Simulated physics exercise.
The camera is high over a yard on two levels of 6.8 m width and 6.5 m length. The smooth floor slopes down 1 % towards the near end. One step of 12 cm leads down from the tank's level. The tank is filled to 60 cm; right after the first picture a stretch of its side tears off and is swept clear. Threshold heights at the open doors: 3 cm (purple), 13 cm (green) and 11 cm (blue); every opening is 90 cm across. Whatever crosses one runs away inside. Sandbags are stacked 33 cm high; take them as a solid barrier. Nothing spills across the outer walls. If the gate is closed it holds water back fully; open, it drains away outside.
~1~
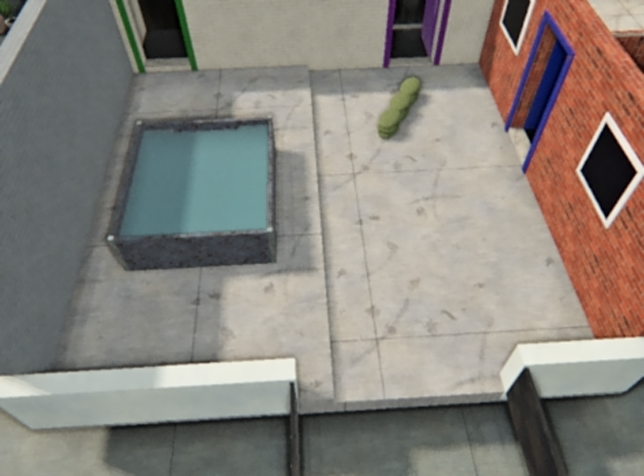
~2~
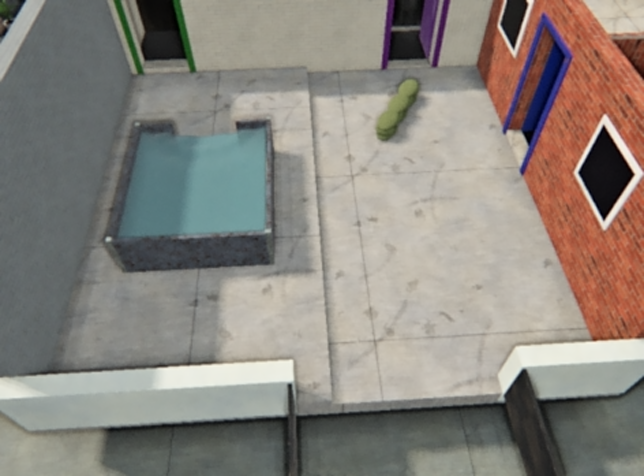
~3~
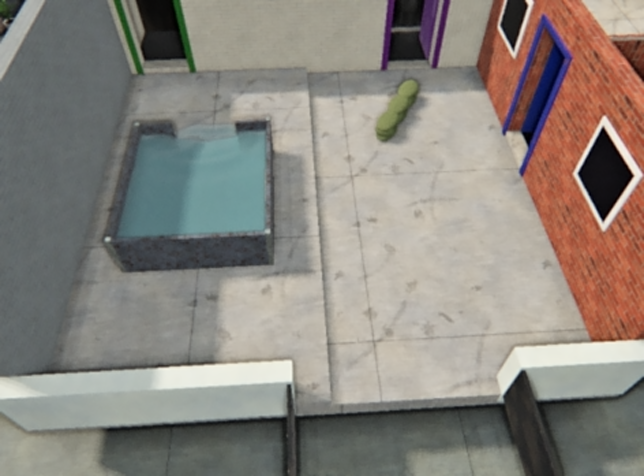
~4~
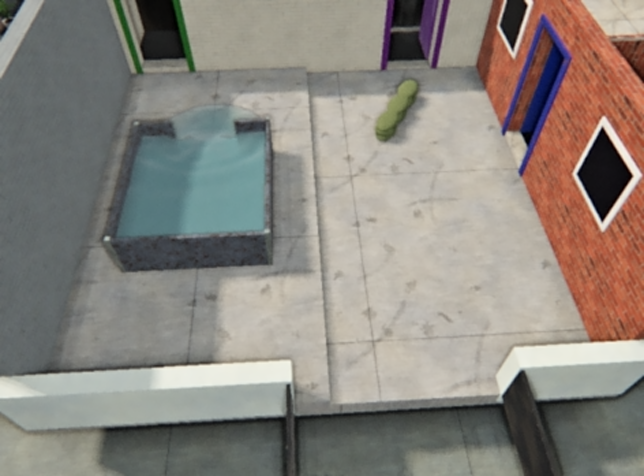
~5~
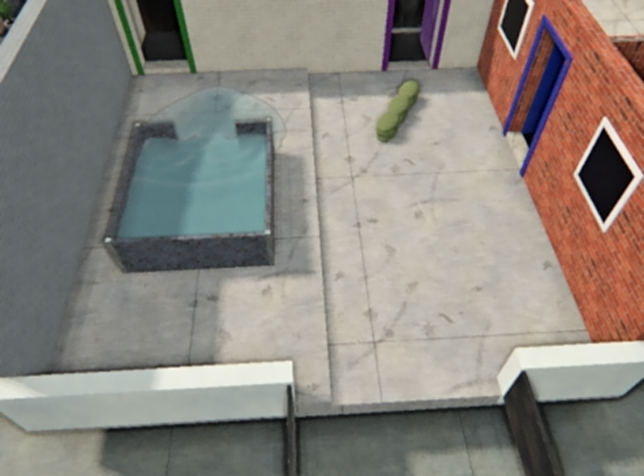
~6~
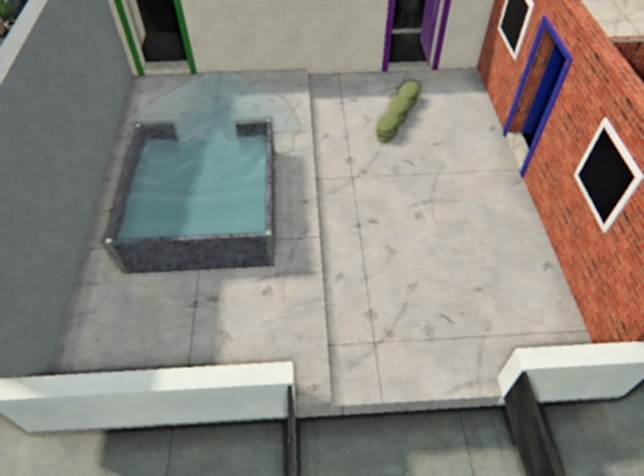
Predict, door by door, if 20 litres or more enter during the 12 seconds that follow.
The water let in: At the purple door it goes over the limit; at the green door it goes over the limit; at the blue door it does not reach the limit.
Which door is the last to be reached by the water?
Last comes the blue one.
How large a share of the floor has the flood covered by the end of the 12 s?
About 90 per cent.
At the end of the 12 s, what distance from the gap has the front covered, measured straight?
About 6.4 m.
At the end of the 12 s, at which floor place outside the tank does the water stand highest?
Around (43, 399).
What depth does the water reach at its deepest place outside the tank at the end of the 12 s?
Roughly 10 cm.
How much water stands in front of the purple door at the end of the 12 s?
About 5.0 cm.
A moment later water covers 20 % of the floor and is deepest (36 cm) near (208, 154); purple door not reached, green door 21 cm at the sill, 4 L in, blue door not reached.
Soon after water covers 25 % of the floor and is deepest (31 cm) near (134, 75); purple door 3 cm at the sill, 0 L in, green door 26 cm at the sill, 37 L in, blue door not reached.
Next water covers 30 % of the floor and is deepest (24 cm) near (473, 78); purple door 6 cm at the sill, 2 L in, green door 20 cm at the sill, 102 L in, blue door not reached.
Later on water covers 75 % of the floor and is deepest (17 cm) near (468, 68); purple door 9 cm at the sill, 49 L in, green door 12 cm at the sill, 131 L in, blue door 4 cm at the sill, 0 L in.
At the end water covers 90 % of the floor and is deepest (10 cm) near (43, 399); purple door 5 cm at the sill, 108 L in, green door 6 cm at the sill, 131 L in, blue door 3 cm at the sill, 0 L in.
